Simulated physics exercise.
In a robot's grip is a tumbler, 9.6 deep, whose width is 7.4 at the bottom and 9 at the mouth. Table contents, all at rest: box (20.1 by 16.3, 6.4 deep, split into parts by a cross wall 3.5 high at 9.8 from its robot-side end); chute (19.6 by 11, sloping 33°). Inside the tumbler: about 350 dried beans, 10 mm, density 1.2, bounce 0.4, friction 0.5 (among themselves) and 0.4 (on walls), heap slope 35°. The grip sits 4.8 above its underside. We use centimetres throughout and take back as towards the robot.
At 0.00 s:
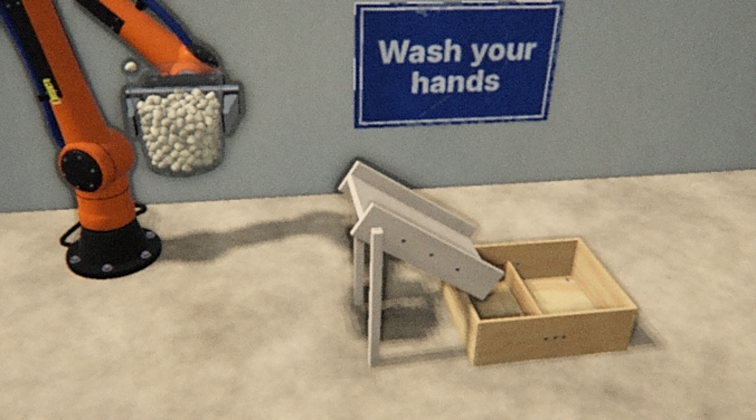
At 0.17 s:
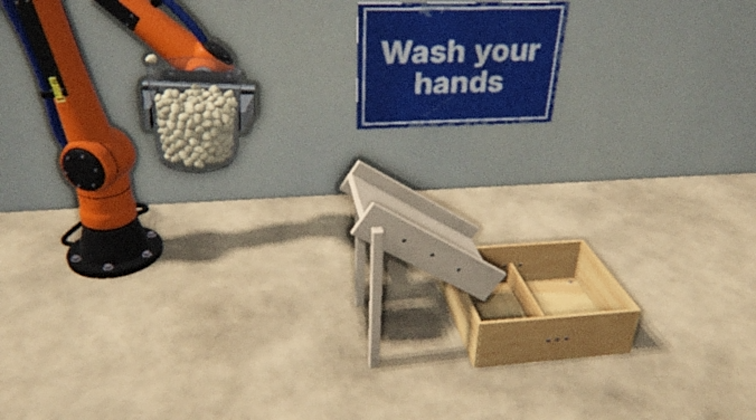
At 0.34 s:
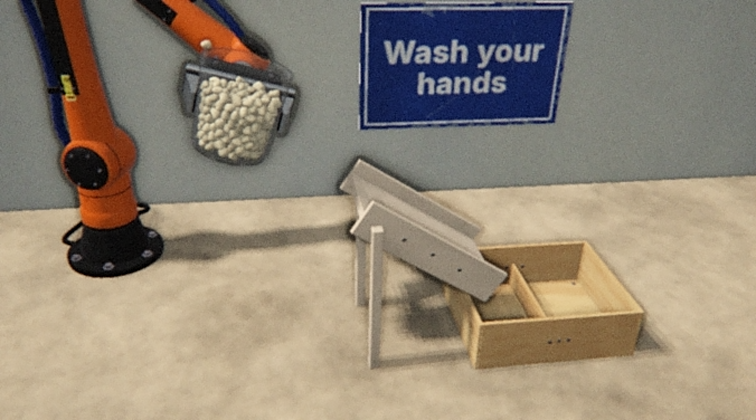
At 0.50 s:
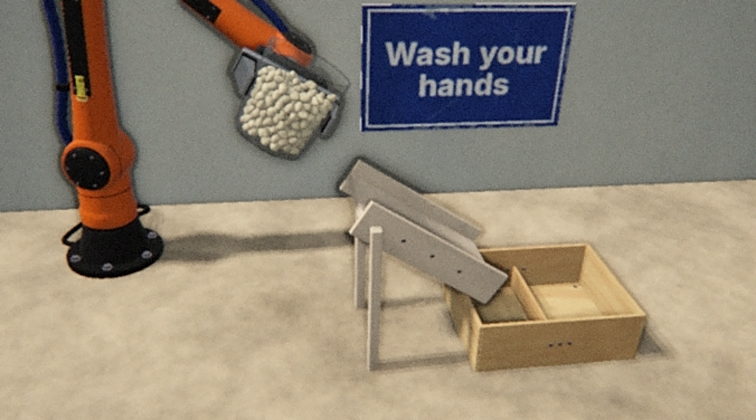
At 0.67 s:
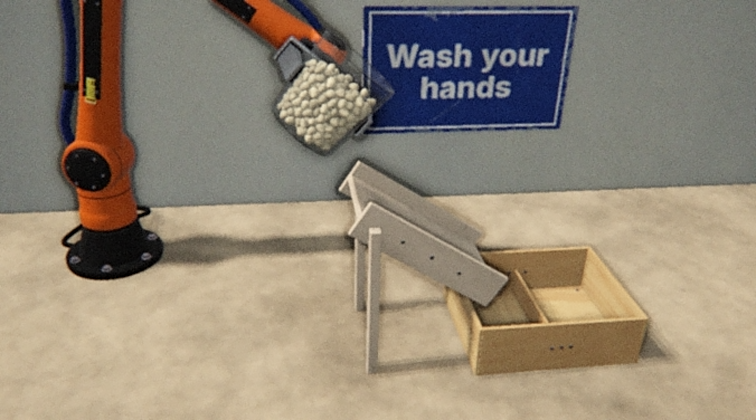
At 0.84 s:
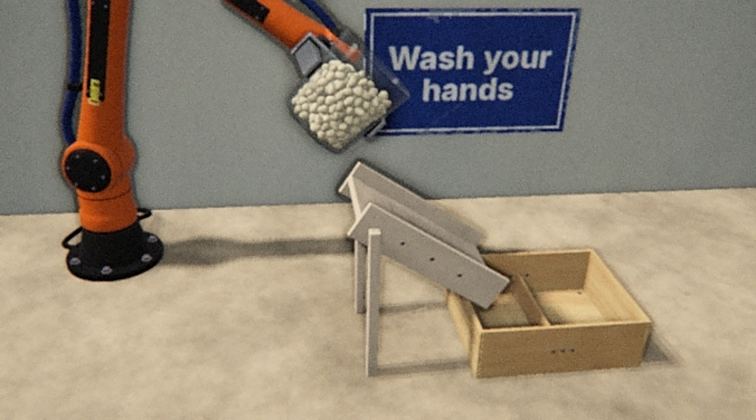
An orange robot arm at the left holds a clear container packed with pale beans, seen from the front and slightly above against a grey wall with a blue "Wash your hands" sign. A whitish sloping chute on legs stands beside an open, divided wooden box on the mottled beige floor. The arm swings the container rightward and upward, tilting it steadily forward, while the view barely shifts.
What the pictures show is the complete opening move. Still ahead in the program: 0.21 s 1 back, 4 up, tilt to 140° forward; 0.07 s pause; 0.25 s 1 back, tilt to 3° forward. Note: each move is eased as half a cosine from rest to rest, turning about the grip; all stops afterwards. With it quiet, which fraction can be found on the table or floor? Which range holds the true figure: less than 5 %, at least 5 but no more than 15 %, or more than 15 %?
The true figure is at least 5 but no more than 15 %.
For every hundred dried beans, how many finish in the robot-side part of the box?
I'd say some 40 per cent.
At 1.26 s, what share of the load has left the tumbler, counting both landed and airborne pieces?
Around 75 % has gone out so far.
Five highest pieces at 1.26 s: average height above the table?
Height: Some 38 cm.
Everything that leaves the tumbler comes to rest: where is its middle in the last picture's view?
I'd say somewhere near (526, 326) in the final view.
After 1.05 s, tilted 140° forward, highest piece 41 above the table; 335 in the tumbler, 15 on the chute or in flight.
After 1.26 s, tilted 55° forward, highest piece 38 above the table; 88 in the tumbler, 19 in the robot-side part, 12 on the table or floor, 231 on the chute or in flight.
After 1.57 s, tilted 3° forward, highest piece 38 above the table; 146 in the robot-side part, 92 in the far-side part, 68 in the tumbler, 29 on the table or floor, 15 on the chute or in flight.
After 2.62 s, tilted 3° forward, highest piece 35 above the table; 148 in the robot-side part, 104 in the far-side part, 68 in the tumbler, 30 on the table or floor.
At rest, 148 in the robot-side part, 104 in the far-side part, 68 in the tumbler, 30 on the table or floor. That is 9 % on the table or floor.
